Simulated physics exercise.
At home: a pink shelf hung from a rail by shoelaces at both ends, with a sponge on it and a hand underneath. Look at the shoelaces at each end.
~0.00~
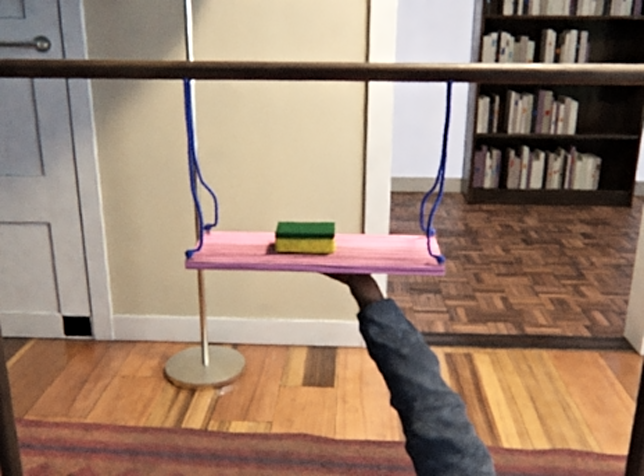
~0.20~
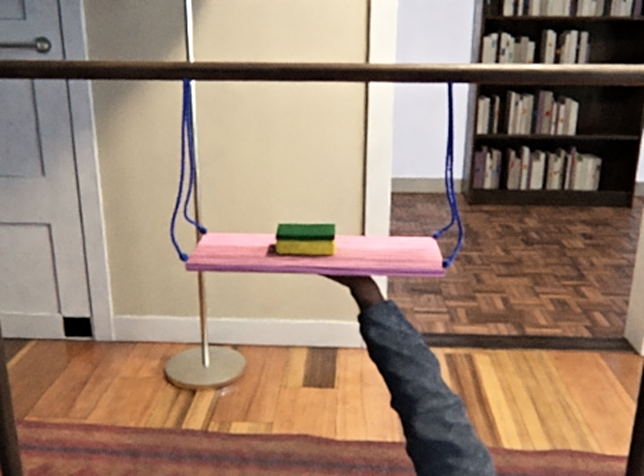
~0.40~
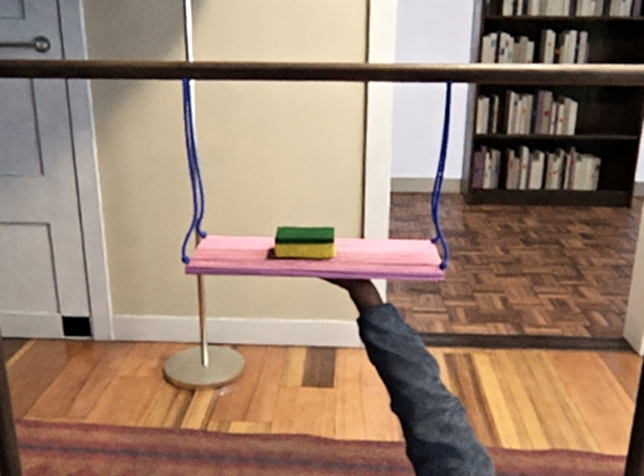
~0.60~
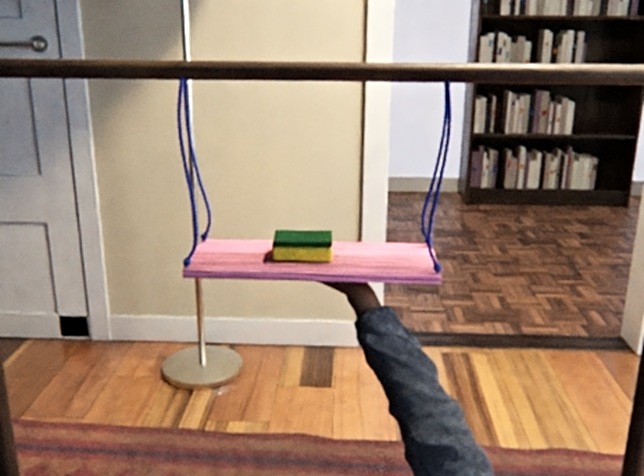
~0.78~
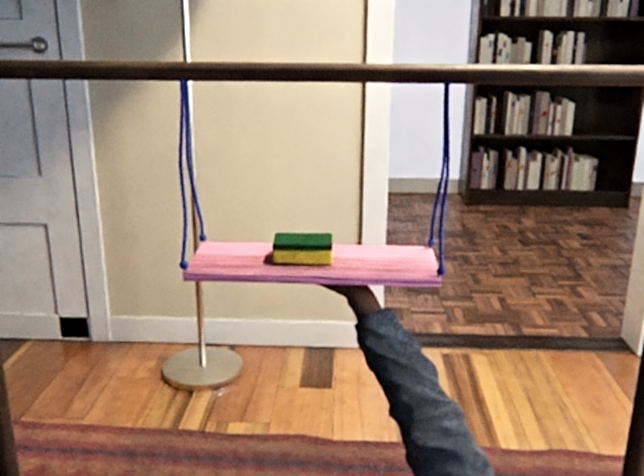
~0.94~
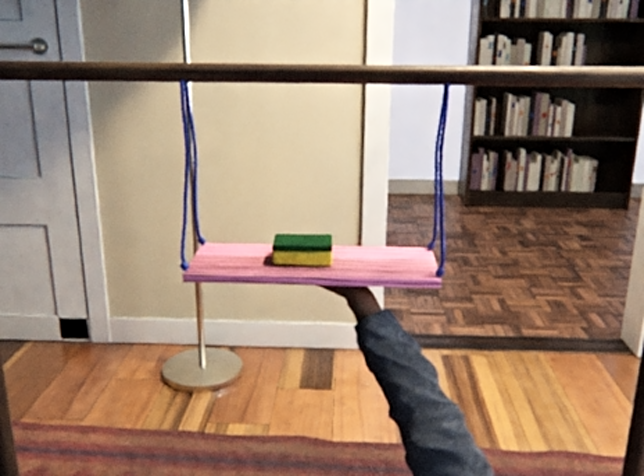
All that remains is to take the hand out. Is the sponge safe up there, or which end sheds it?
The sponge keeps its place.
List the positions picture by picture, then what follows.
In the first frame, sponge (306, 237); pink shelf (314, 268).
In the second frame, sponge (306, 239).
In the third frame, sponge (305, 242).
In the fourth frame, sponge (303, 245); pink shelf (311, 277).
In the fifth frame, sponge (303, 249).
In the sixth frame, sponge (303, 250); pink shelf (311, 281); left shoelaces almost straight; right shoelaces almost straight.
After 1.24 s, board level; sponge on the board near (303, 253).
After 1.58 s, board level; sponge on the board near (303, 252).
After 2.04 s, board level; sponge on the board near (303, 253).
At rest, board level; sponge on the board near (303, 253). The sponge stays on the board.
